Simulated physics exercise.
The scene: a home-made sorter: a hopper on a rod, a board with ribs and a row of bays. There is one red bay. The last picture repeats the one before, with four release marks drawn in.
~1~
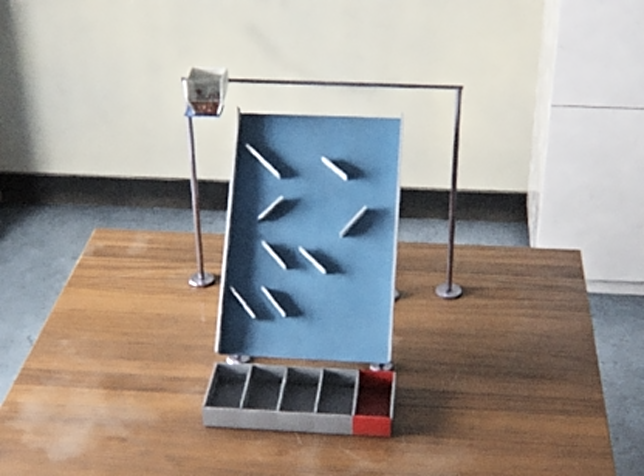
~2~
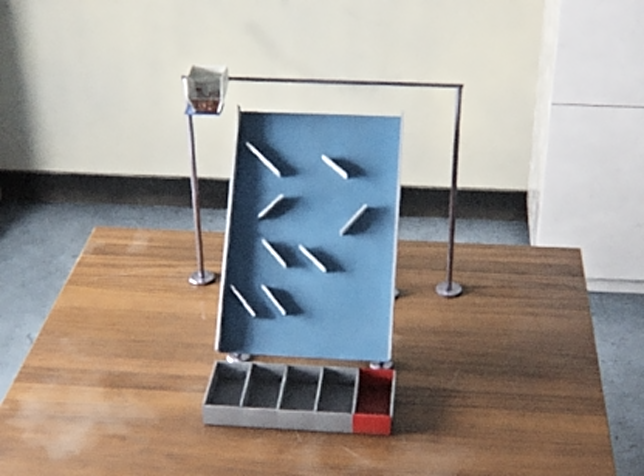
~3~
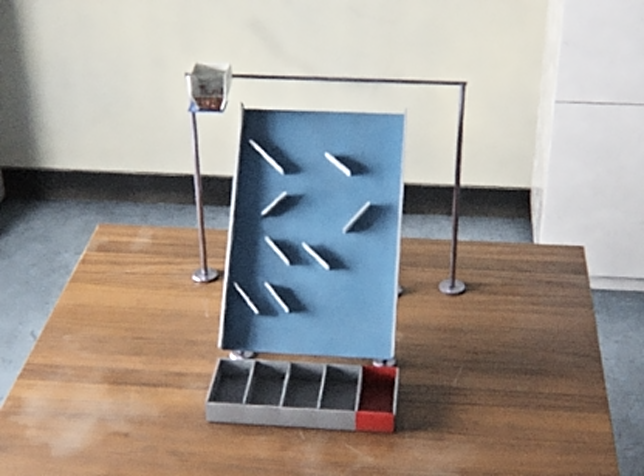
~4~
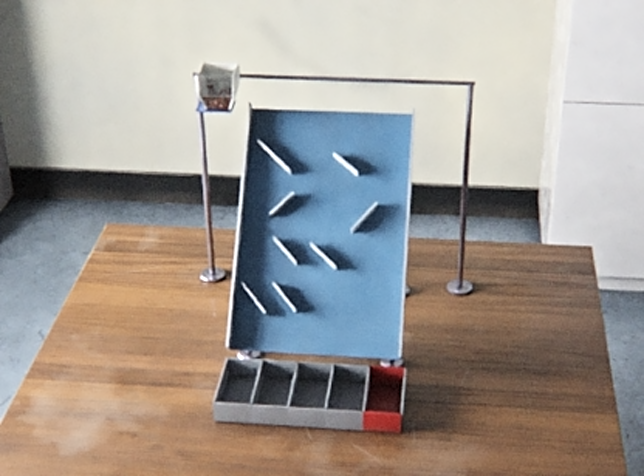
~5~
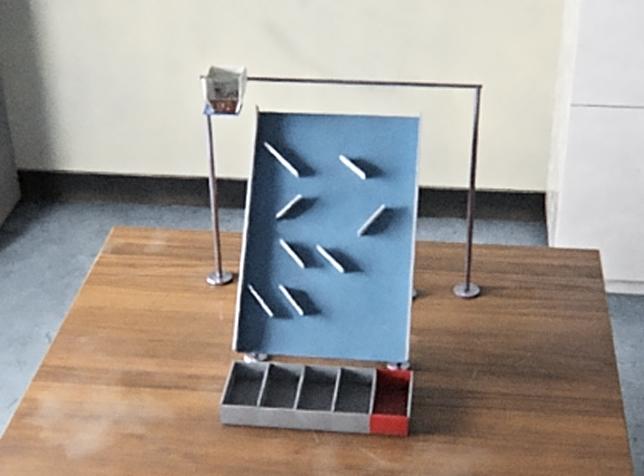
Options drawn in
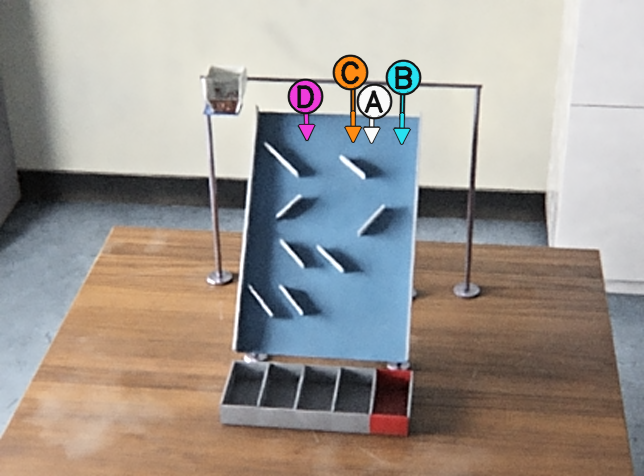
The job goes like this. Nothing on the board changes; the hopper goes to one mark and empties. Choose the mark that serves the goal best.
B beats the others.
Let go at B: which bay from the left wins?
It is the fifth one.
On the marked copy, mark A meets the board at (371, 137); mark B meets the board at (401, 138); mark C meets the board at (353, 136); mark D meets the board at (306, 134).
Choosing A, close to a third in the red bay, close to half in other bays, a small share held on the board, only a few outside the box.
Choosing B, close to two thirds in the red bay, close to a third in other bays.
Choosing C, close to a third in the red bay, close to half in other bays, a small share held on the board.
Choosing D, close to a third in the red bay, close to half in other bays, only a few held on the board.
